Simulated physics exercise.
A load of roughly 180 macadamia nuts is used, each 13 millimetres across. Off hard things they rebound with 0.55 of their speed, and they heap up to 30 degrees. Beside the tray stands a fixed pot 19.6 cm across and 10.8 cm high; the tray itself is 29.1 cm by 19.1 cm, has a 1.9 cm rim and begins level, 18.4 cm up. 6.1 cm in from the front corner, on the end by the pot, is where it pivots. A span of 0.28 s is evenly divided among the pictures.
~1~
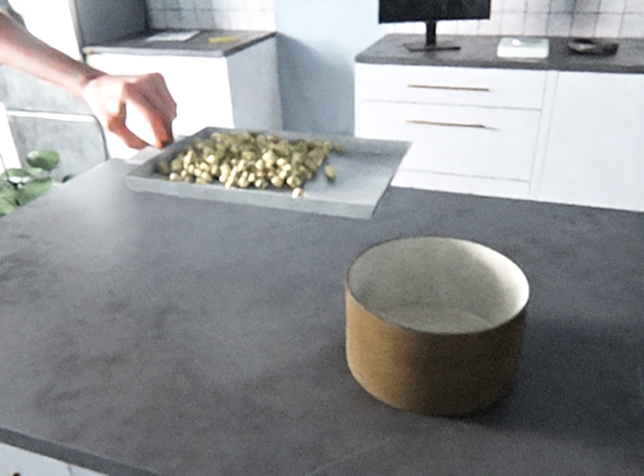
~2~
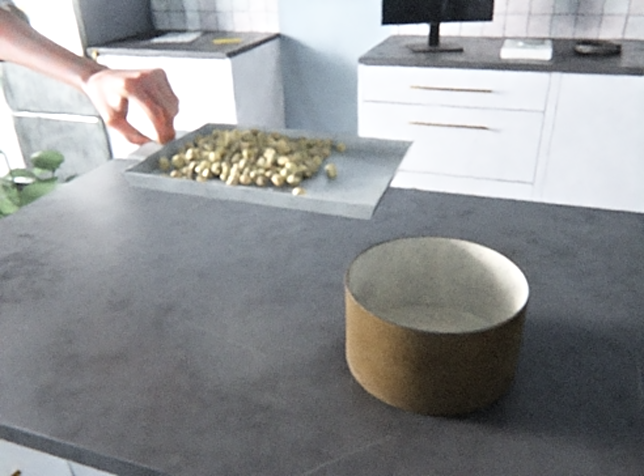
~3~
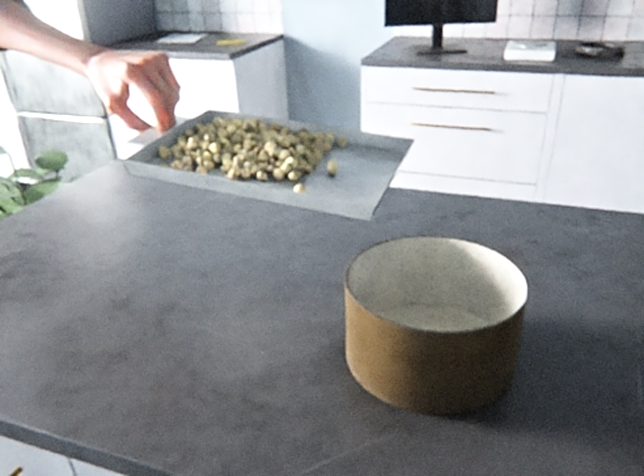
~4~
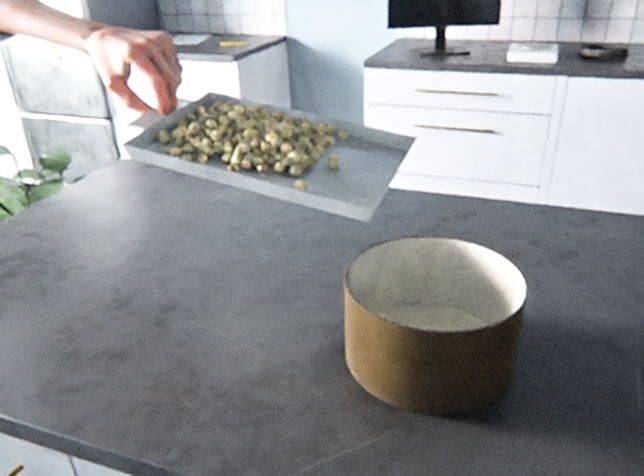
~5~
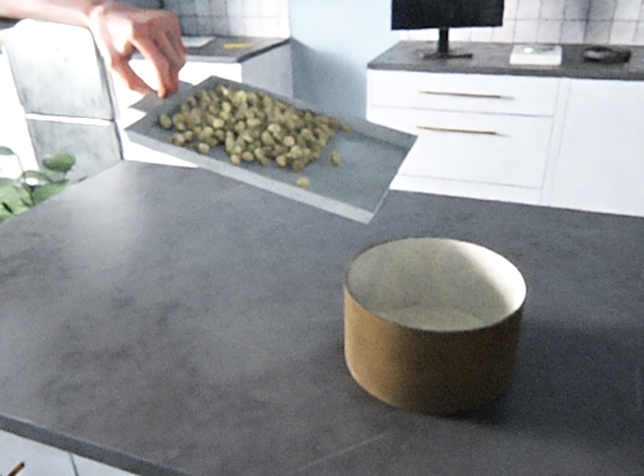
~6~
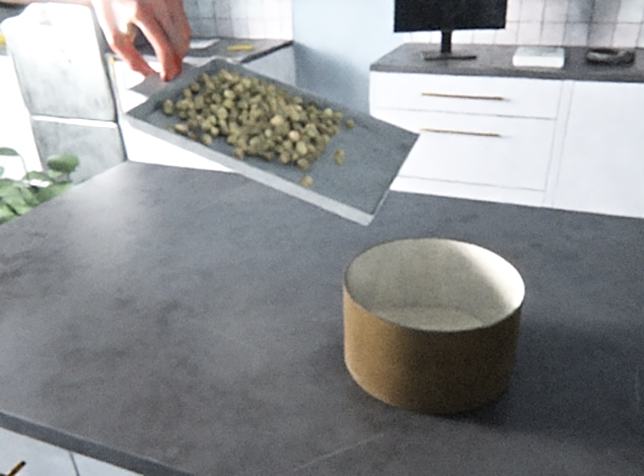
A gray tray piled with small roundish nuts starts level above a dark countertop, held at its left end by a hand, with a brown pot at the right. The hand then raises that end steadily, slanting the tray down toward the pot while the nuts stay heaped on it.
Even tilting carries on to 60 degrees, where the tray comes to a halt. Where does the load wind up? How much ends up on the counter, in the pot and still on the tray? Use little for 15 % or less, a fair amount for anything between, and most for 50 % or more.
Left on the tray - a fair amount; counter - little; pot - most.
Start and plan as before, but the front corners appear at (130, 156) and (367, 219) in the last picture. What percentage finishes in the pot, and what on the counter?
Pot 25, counter 40.
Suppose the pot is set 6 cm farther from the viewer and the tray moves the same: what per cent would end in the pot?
With that change it comes to something like 40 in a hundred.
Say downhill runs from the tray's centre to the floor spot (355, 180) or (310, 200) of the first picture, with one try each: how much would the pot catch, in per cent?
That would be close to 35 per cent, then close to 55 per cent.
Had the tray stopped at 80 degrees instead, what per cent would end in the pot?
Then about 100 per cent.
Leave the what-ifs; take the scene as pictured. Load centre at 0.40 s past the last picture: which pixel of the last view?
Somewhere about (365, 167) in the last view.
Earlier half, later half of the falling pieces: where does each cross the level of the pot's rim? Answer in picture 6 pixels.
At roughly (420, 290) first, later on at (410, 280).
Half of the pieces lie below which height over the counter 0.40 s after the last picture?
Roughly 22 cm.
Then, 0.24 s after the last picture, tilt 40 degrees; the tray holds 100 %, the pot 0 %.
Then, 0.40 s after the last picture, tilt 53 degrees; the tray holds 90 %, the pot 0 %.
Then, 0.70 s after the last picture, tilt 60 degrees; the tray holds 45 %, the pot 50 %.
In the end, tray 35 %, counter 0 %, pot 65 %.
